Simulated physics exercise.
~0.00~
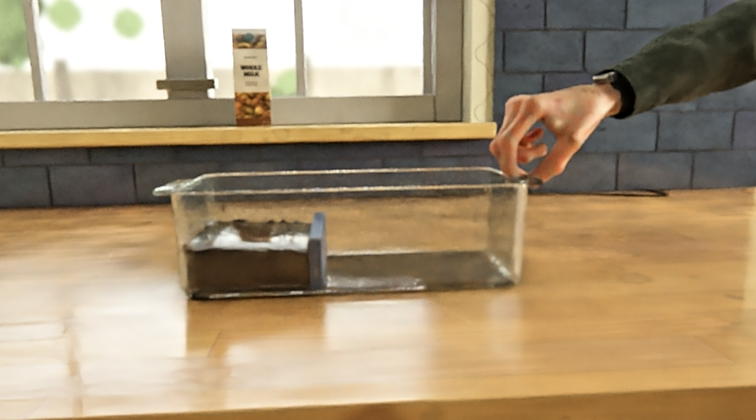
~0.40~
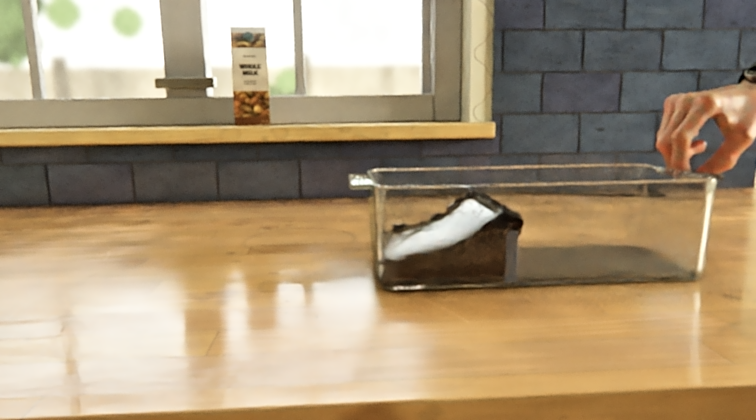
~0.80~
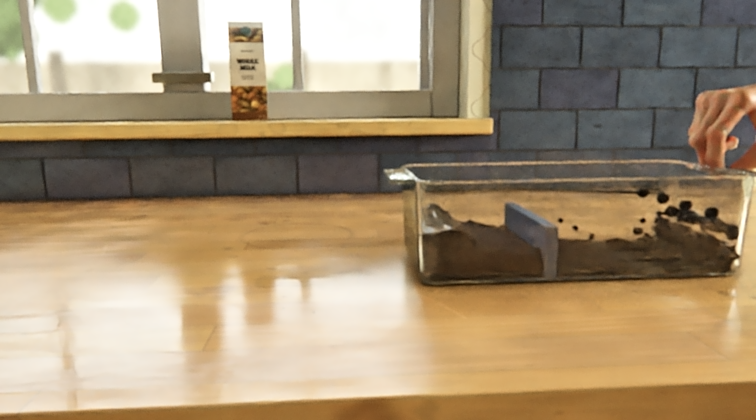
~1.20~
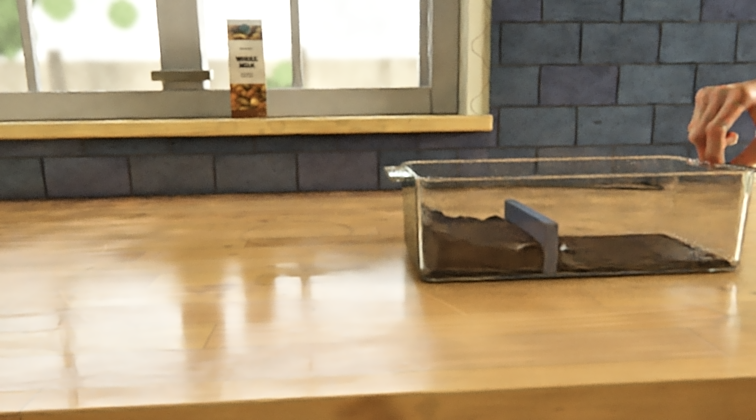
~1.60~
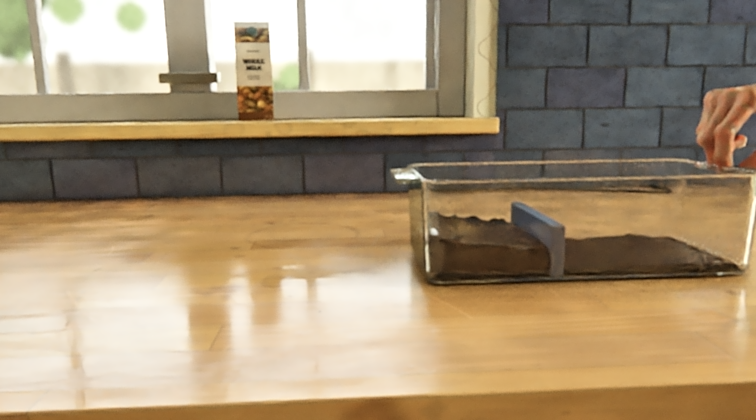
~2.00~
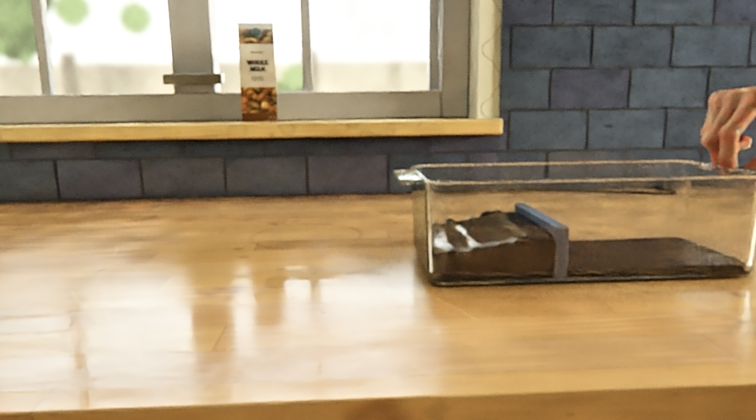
On a wooden worktop, a hand pulls a clear box right, sloshing some coffee over its divider.
